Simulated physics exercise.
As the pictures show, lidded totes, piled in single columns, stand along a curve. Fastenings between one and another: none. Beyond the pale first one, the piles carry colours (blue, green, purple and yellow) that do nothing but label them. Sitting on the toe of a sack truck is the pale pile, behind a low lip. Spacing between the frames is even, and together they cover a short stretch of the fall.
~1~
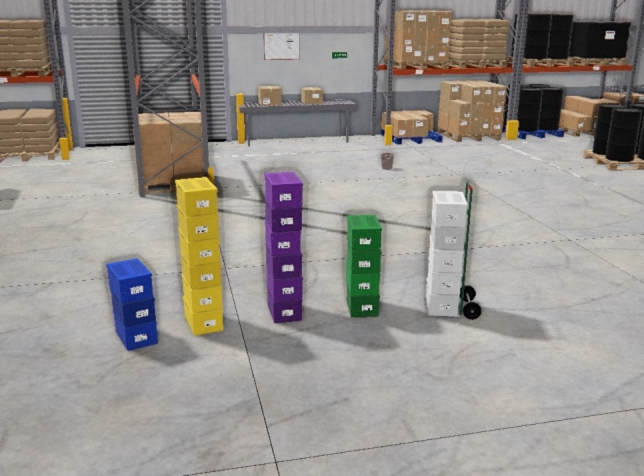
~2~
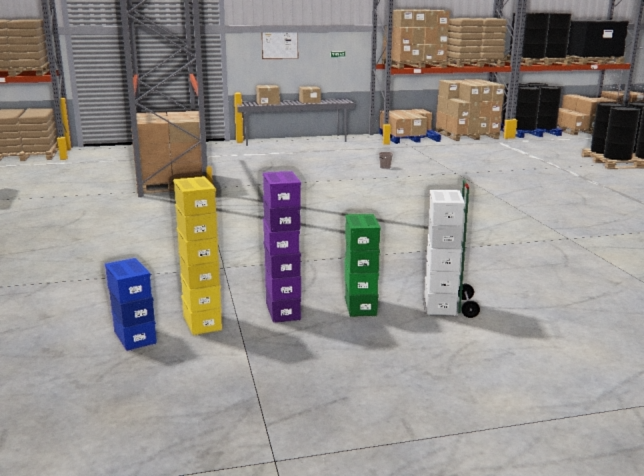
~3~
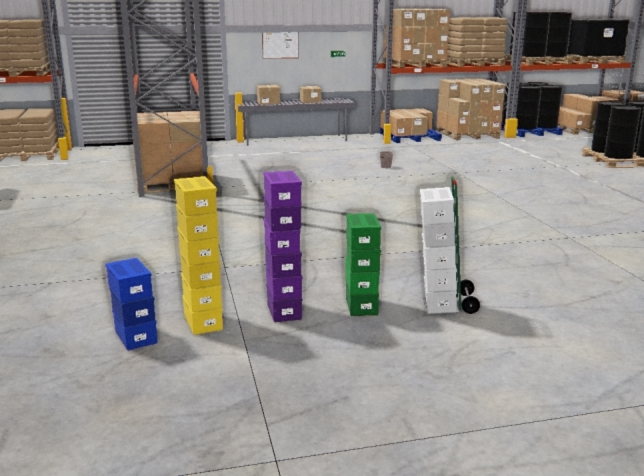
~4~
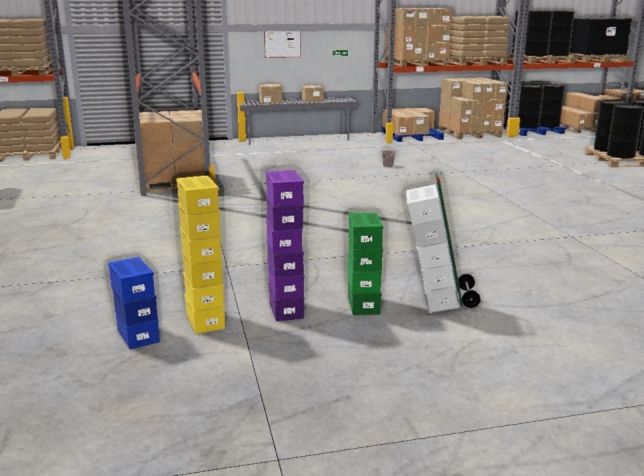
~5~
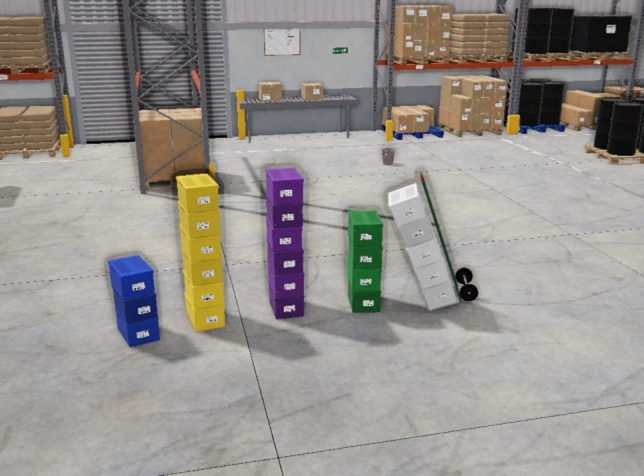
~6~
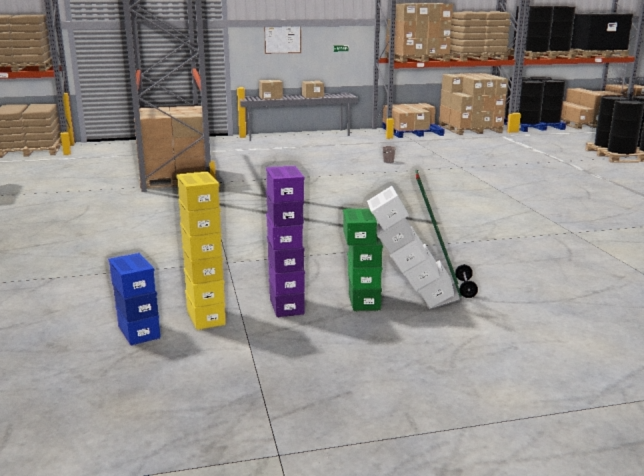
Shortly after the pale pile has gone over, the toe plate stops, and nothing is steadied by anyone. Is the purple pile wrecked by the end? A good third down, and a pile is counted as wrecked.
Yes, it is wrecked.
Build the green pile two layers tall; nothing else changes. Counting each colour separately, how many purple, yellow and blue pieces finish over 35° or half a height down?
The counts are purple 0, yellow 0 and blue 0.
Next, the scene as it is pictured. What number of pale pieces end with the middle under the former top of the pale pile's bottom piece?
Pale pieces: 4.
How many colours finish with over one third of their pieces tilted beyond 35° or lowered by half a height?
The total is 4.
Soon, 5 of the pale pile down; none of the 6 purple totes down (3 of 19 in all colours); top purple tote tipped a little; top green tote tipped clearly, about its own height lower.
A while on, 5 of the pale pile down; 6 of the 6 purple totes down (16 of 19 in all colours); top purple tote tipped steeply, some three heights lower; top yellow tote tipped steeply, some three heights lower.
Finally, 5 of the pale pile down; 6 of the 6 purple totes down (18 of 19 in all colours); top purple tote upside down; top blue tote on its side. Seen by the last camera, middles, top purple tote near (110, 278), top blue tote near (33, 351).
